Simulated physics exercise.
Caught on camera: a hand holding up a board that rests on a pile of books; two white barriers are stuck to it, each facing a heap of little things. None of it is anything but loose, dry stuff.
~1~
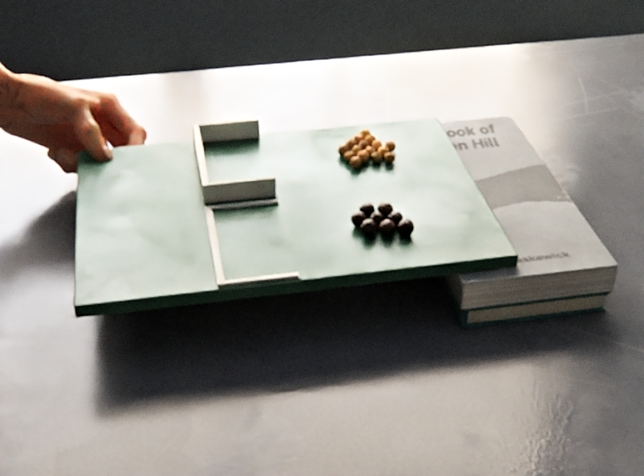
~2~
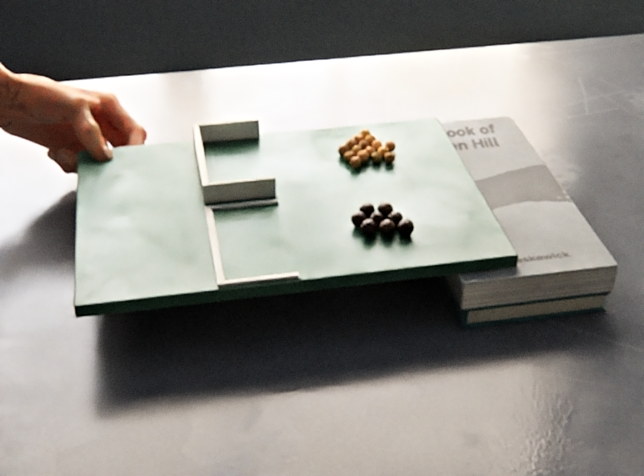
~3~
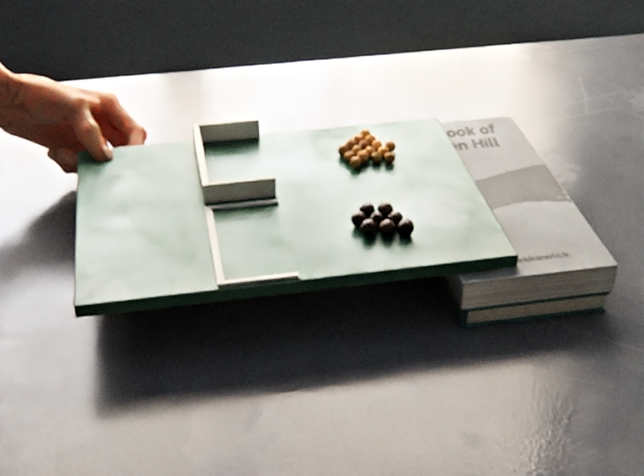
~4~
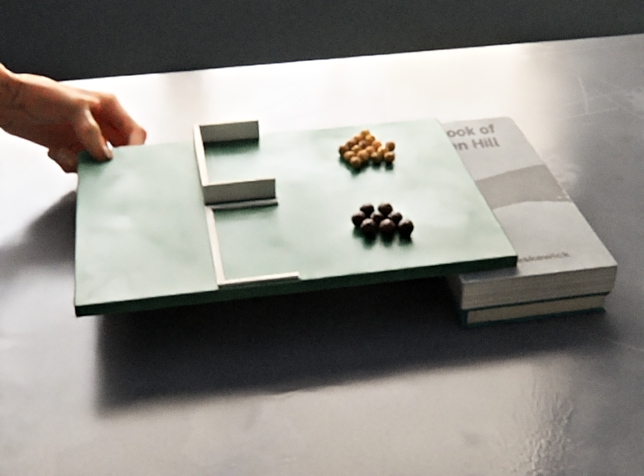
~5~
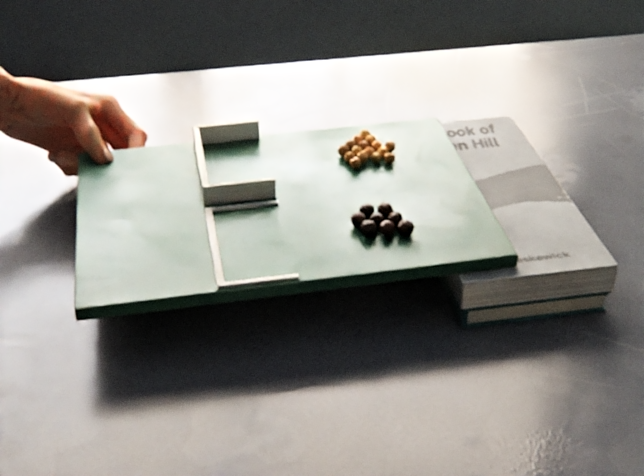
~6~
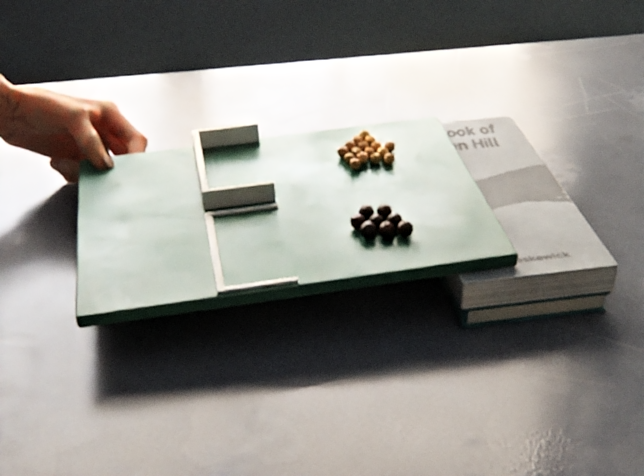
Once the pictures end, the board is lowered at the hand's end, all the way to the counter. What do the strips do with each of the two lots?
The nearer lot gets past its strip; the farther lot is stopped by its strip.
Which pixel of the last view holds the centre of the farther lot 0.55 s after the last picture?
I'd put the centre somewhere around (298, 171).
Then, 0.27 s on from there, board sloping at 6°; nearer lot on its way down; farther lot on its way down.
Then, 0.55 s on from there, board resting at 9°; nearer lot on its way down; farther lot on its way down.
Then, 0.89 s on from there, board resting at 9°; nearer lot the bulk past its bar; farther lot has reached its bar.
In the end, board resting at 9°; nearer lot the bulk past its bar; farther lot gathered behind its bar.
